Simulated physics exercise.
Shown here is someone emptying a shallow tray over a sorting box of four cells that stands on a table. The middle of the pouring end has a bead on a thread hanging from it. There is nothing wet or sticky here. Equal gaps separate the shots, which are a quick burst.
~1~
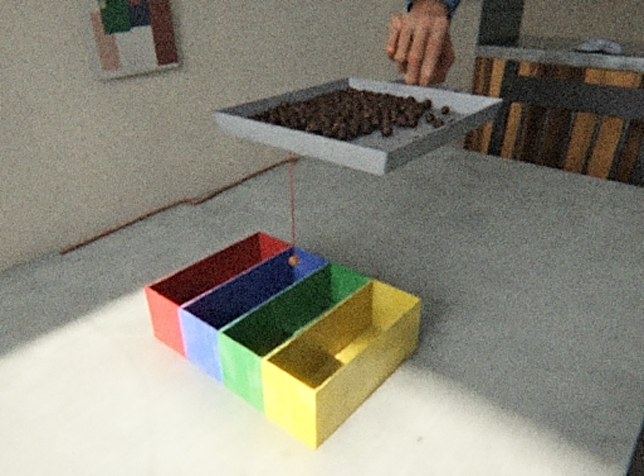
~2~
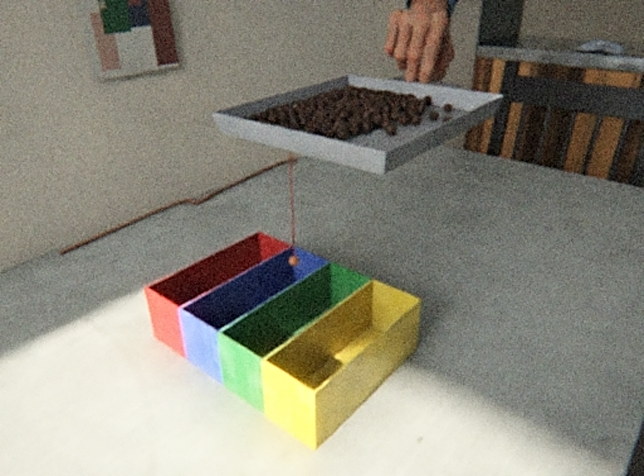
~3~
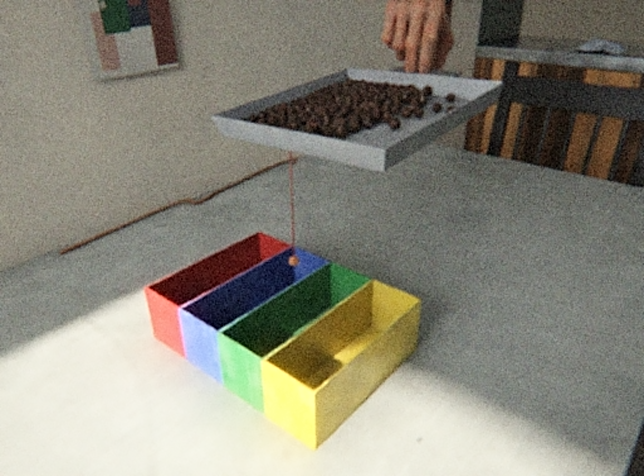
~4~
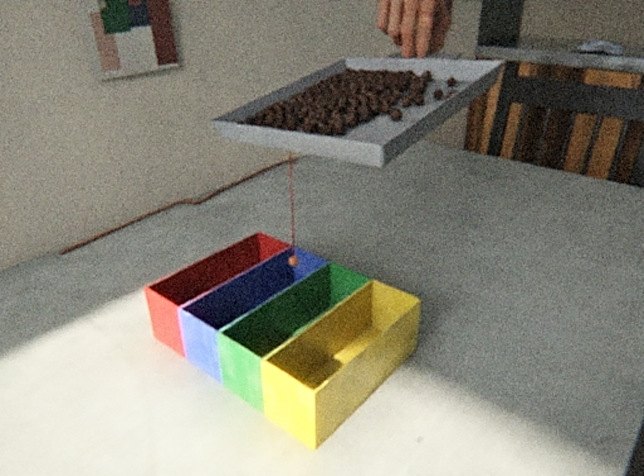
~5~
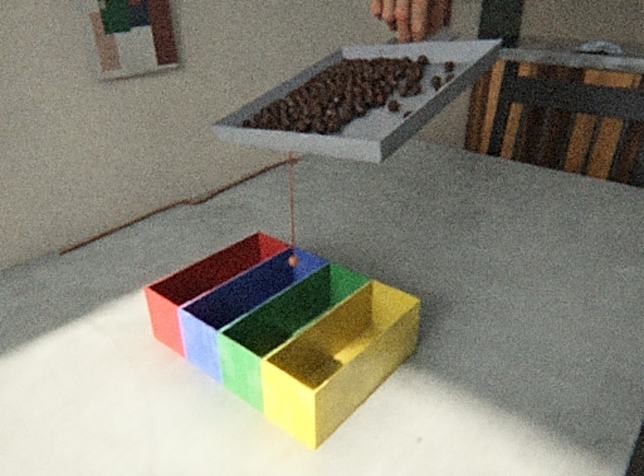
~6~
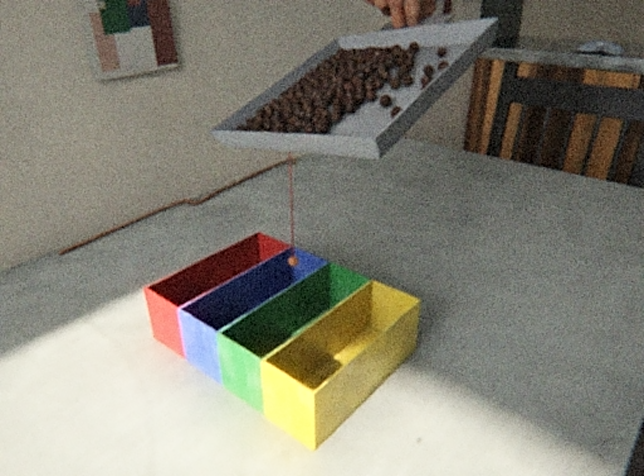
A gray tray of chocolate balls, held by a hand at its far edge, started out level above the red, blue, green and yellow cells, then tilted steadily as the hand raised its back end.
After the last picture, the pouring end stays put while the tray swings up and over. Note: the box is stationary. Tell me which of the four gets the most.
The red cell gets the most.
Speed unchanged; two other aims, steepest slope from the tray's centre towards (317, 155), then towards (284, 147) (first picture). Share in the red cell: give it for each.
Case one near 0 %; case two near 30 %.
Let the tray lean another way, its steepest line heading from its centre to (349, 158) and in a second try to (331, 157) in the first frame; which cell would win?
Yellow; the yellow cell.
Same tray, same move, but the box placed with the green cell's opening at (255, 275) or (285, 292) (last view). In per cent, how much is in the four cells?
Trial 1 near 100 %, trial 2 near 90 %.
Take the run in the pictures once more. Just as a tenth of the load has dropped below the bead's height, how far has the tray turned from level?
That would be about 70 degrees from level.
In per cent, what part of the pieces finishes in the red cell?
I'd put that share near 50 per cent.
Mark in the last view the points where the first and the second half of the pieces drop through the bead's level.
The leading part at (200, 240), the rest of it at (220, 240).
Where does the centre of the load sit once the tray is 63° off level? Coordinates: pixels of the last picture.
Look around (252, 123) in the last picture.
Soon, tray tipped steeply; most on the tray; a stray few in the blue cell; a stray few in the red cell; a small part falling or outside the box.
A while on, tray tipped past a quarter turn; a small part on the tray; about a third in the red cell; a small part in the blue cell; a stray few in the green cell; about half falling or outside the box.
Towards the end, tray tipped past a quarter turn; about half in the red cell; a small part in the blue cell; a stray few in the green cell; about half falling or outside the box.
Finally, tray tipped past a quarter turn; about half in the red cell; a small part in the blue cell; a stray few in the green cell; none in the yellow cell; about half outside the box.
